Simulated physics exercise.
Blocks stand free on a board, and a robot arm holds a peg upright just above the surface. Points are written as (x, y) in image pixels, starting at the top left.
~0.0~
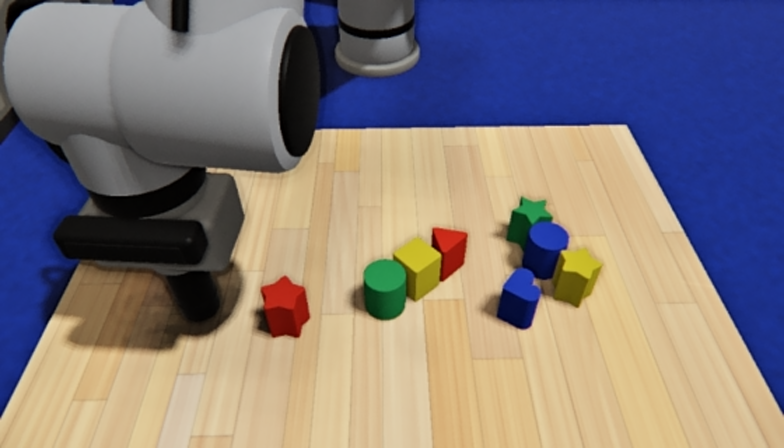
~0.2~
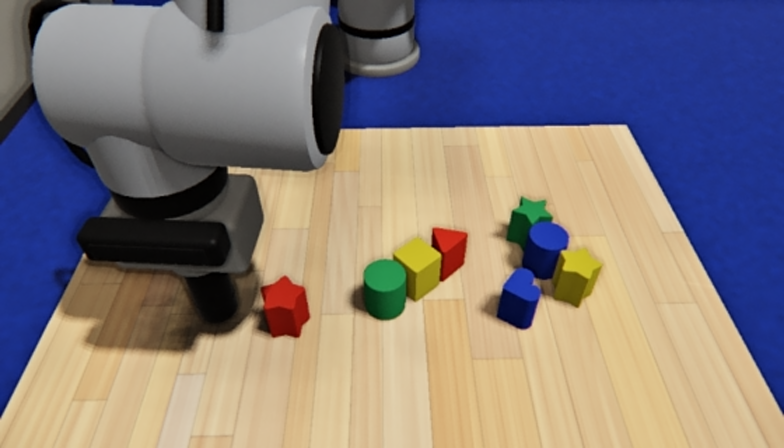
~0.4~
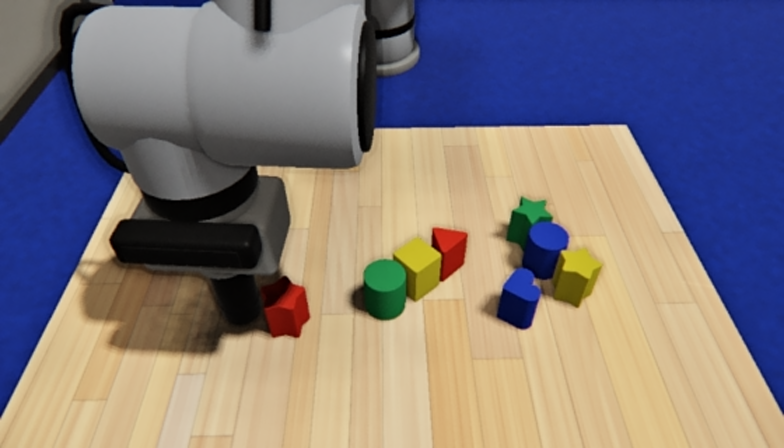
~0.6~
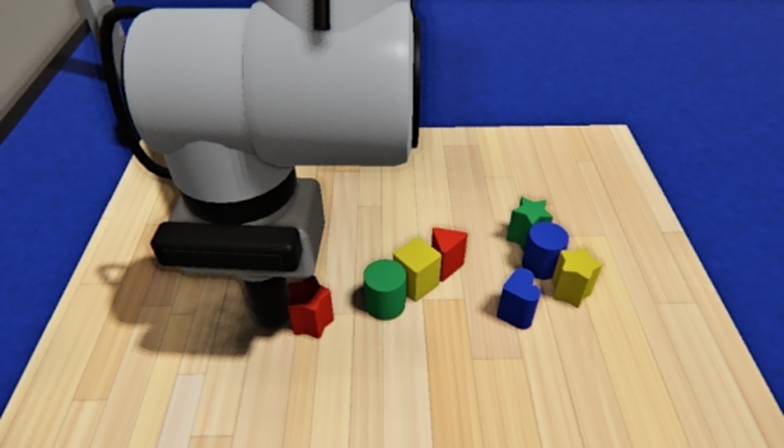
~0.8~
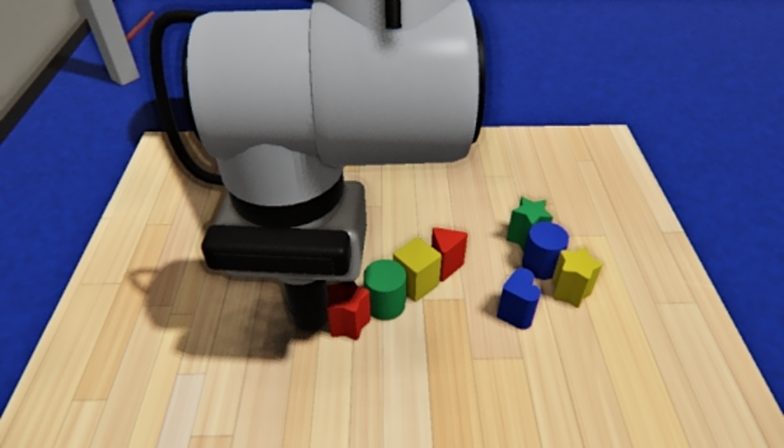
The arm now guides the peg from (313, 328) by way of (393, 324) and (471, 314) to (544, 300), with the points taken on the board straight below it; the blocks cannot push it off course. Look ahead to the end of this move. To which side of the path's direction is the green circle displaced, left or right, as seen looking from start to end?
Shifted left.
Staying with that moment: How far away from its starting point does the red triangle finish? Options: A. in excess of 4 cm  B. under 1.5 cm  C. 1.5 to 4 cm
I choose A.
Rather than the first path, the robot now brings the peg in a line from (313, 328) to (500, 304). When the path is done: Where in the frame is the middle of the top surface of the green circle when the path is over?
The middle of its upper face should be somewhere near (509, 244).
What follows on the original path. One third of the way, peg at (394, 312); red star-shaped block at (431, 290); green circle at (448, 261); yellow square piece at (460, 234), turned 20° anticlockwise; red triangle at (470, 216), turned 45° anticlockwise.
Two thirds of the way, peg at (473, 302); red star-shaped block at (512, 293), turned 25° clockwise; green circle at (482, 255); yellow square piece at (466, 226), turned 45° anticlockwise; red triangle at (471, 207), turned 75° anticlockwise; blue heart block at (545, 282), turned 15° anticlockwise.
At the end, peg at (548, 288); red star-shaped block at (554, 302), turned 95° clockwise; green circle at (499, 248); yellow square piece at (467, 225), turned 55° anticlockwise; red triangle at (470, 204), turned 80° anticlockwise; blue heart block at (591, 287), turned 40° anticlockwise; yellow star-shaped block at (586, 259), turned 15° anticlockwise.
